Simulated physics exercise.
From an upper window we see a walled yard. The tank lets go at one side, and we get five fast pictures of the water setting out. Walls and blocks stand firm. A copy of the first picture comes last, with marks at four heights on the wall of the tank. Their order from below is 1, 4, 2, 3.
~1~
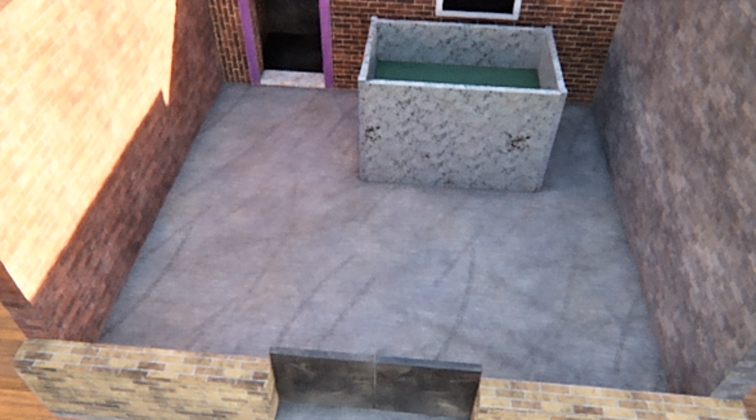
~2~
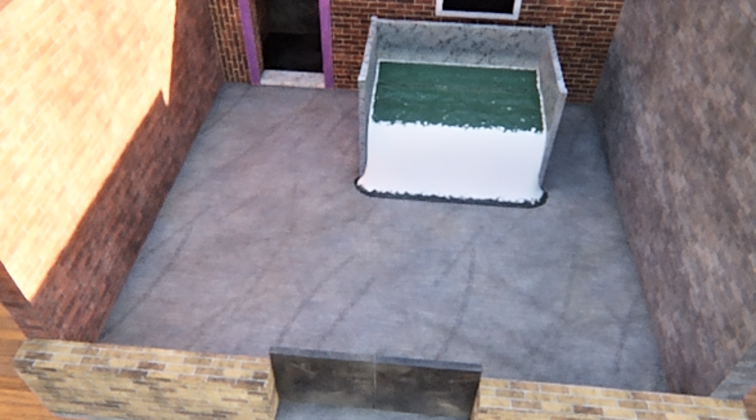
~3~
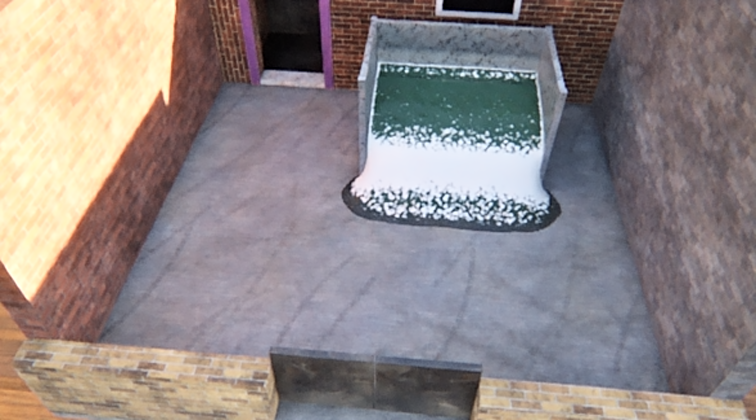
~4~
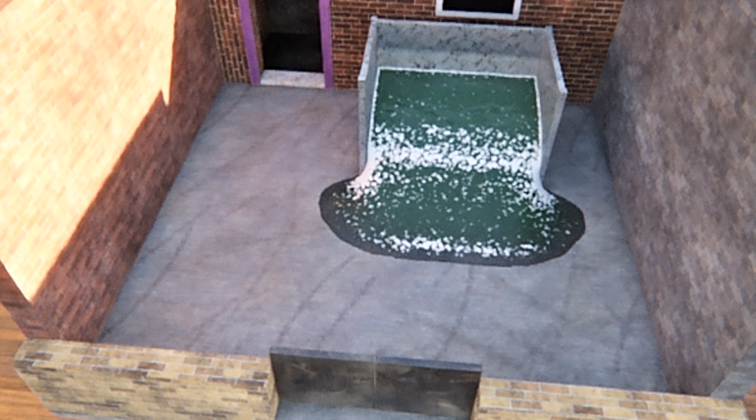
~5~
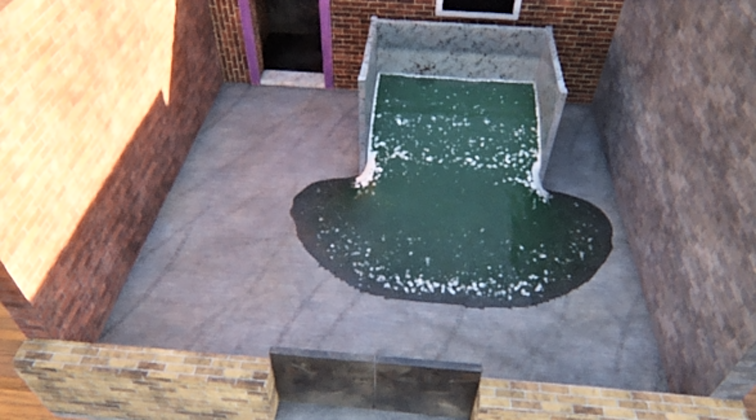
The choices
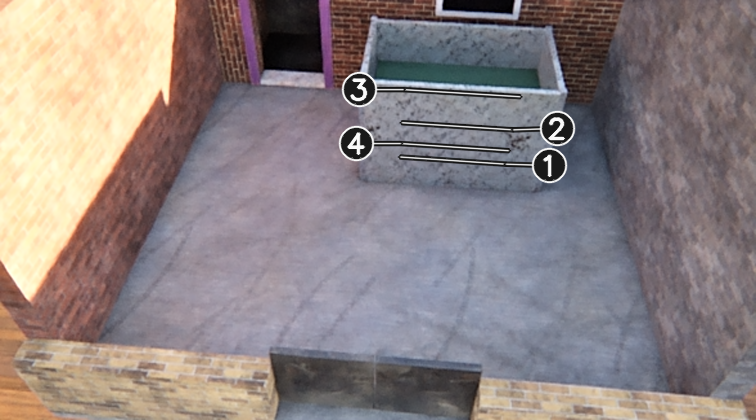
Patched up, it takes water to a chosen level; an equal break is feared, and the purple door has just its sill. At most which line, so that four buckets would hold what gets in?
Choose 4.
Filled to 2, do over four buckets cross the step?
Yes, it does.
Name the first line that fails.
It is 2.
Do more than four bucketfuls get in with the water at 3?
Yes.
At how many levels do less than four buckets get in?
Two of them.
On the marked copy, 1 at (452, 160); 2 at (457, 126); 3 at (461, 93); 4 at (454, 147); from the bottom up 1, 4, 2, 3.
If 1 is chosen, nothing gets over.
If 2 is chosen, about 10 bucketfuls get in.
If 3 is chosen, dozens of bucketfuls pour in.
If 4 is chosen, a bucket or two gets in.
